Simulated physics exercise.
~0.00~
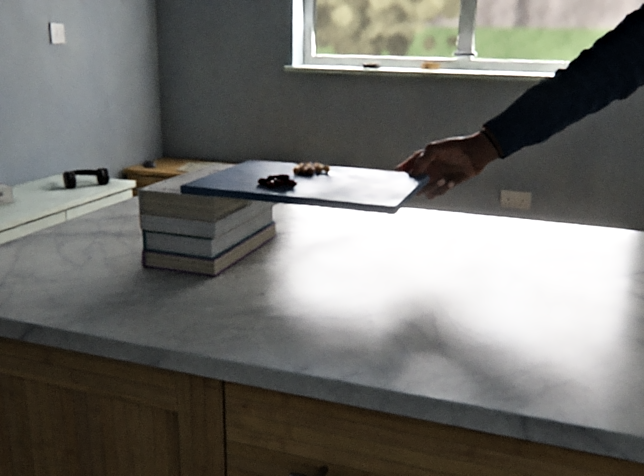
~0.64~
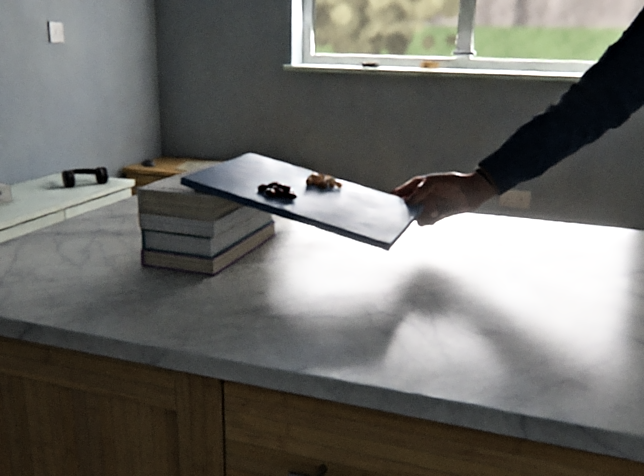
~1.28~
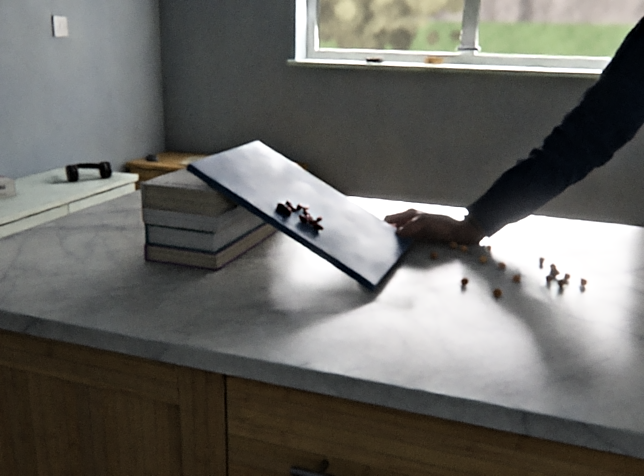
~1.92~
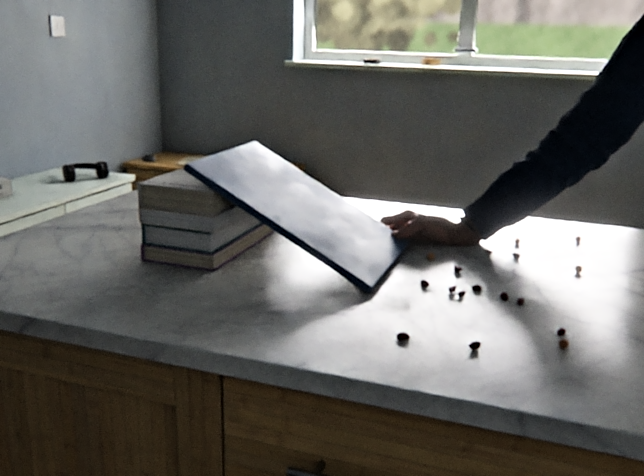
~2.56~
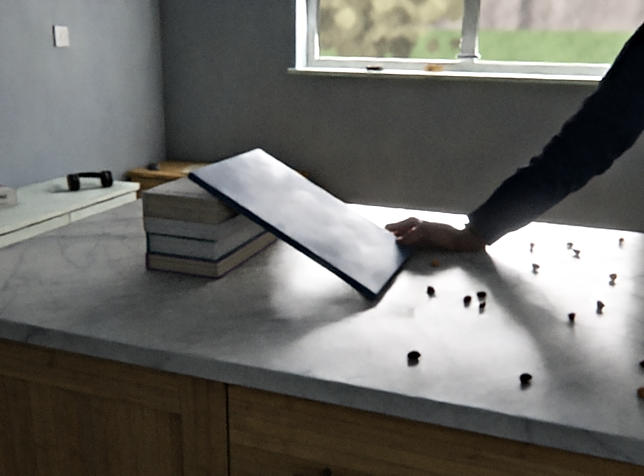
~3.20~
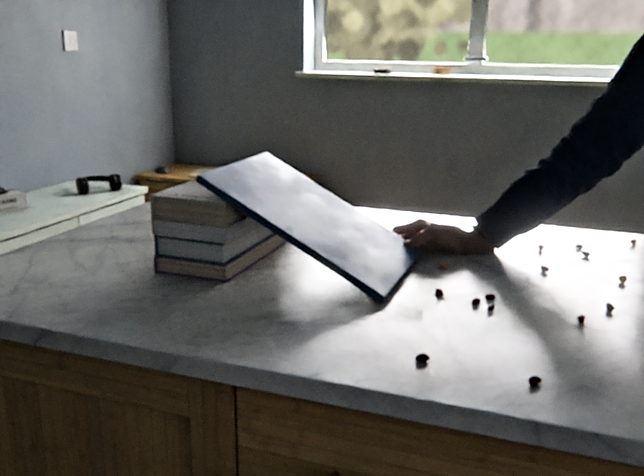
A dark-edged board, held level by a hand at its right end and propped on a stack of books at its left, carries two small piles, one dark and one brownish. The hand lowers its end toward the marble counter, and at first both piles stay put. As the slope steepens, the brownish bits tumble off and scatter to the right while the dark ones slide down together. The board's low end comes to rest on the counter, and the dark pieces spill off too. Finally the board lies bare and tilted, the hand still beside it, with small pieces strewn across the counter.
